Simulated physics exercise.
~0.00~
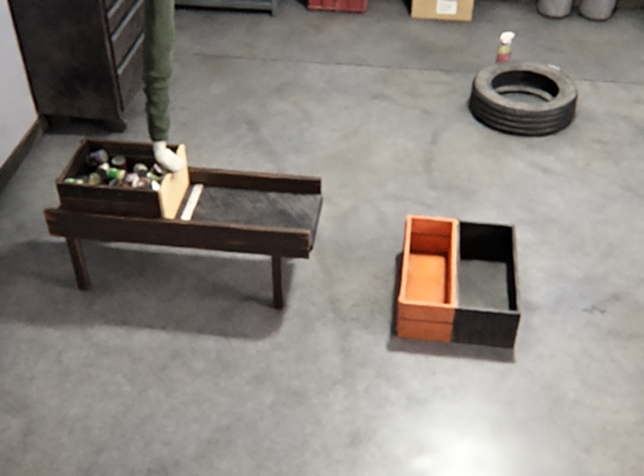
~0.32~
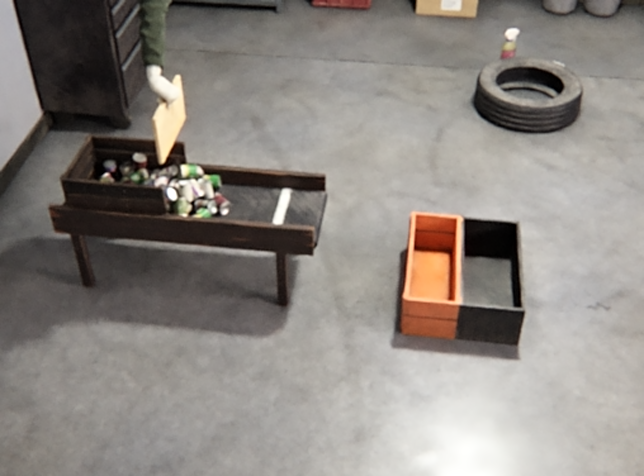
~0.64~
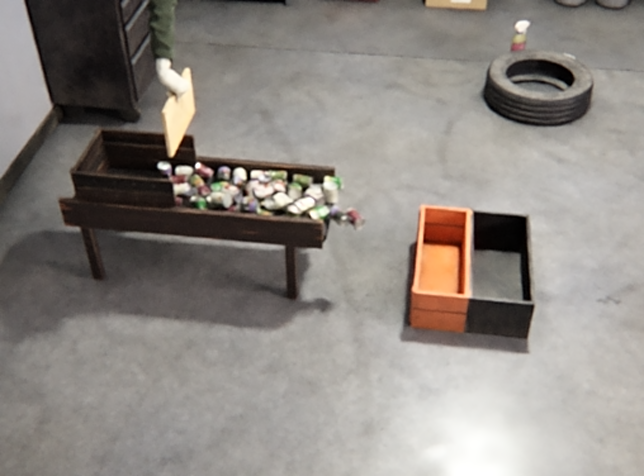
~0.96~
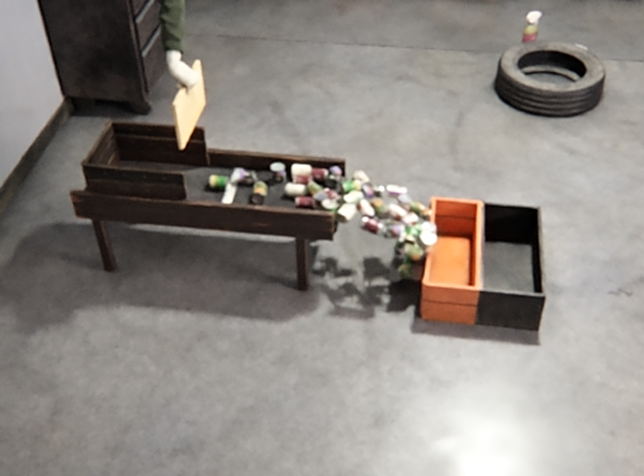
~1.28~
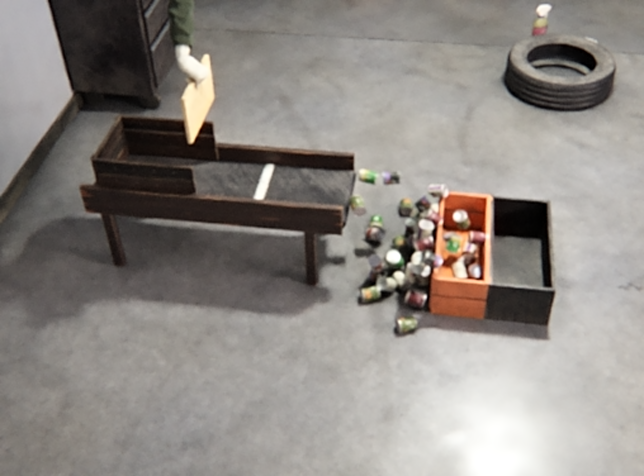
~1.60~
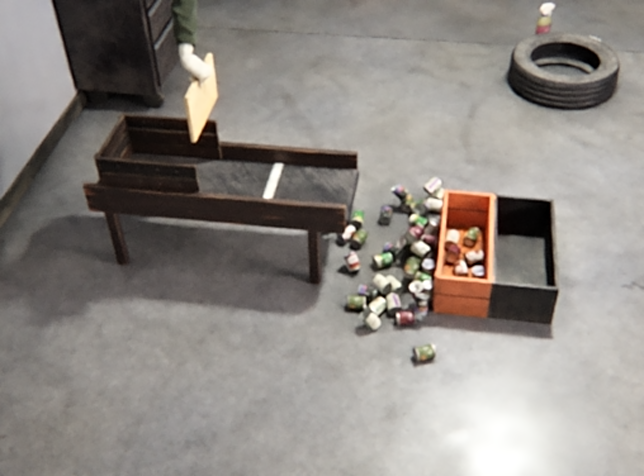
To begin with, small tins fill a wooden pen at the left of a short conveyor, held back by a pale gate in a gloved hand, with an orange box and a black box on the floor to the right. The hand lifts the gate, and the tins start moving right with the white-striped belt. They spread along it and pour off the end toward the orange box. As the belt empties, some tins drop into the orange box, but most tumble down short of it. Finally, they lie scattered on the floor, a few rest in the orange box, and the black box remains empty.
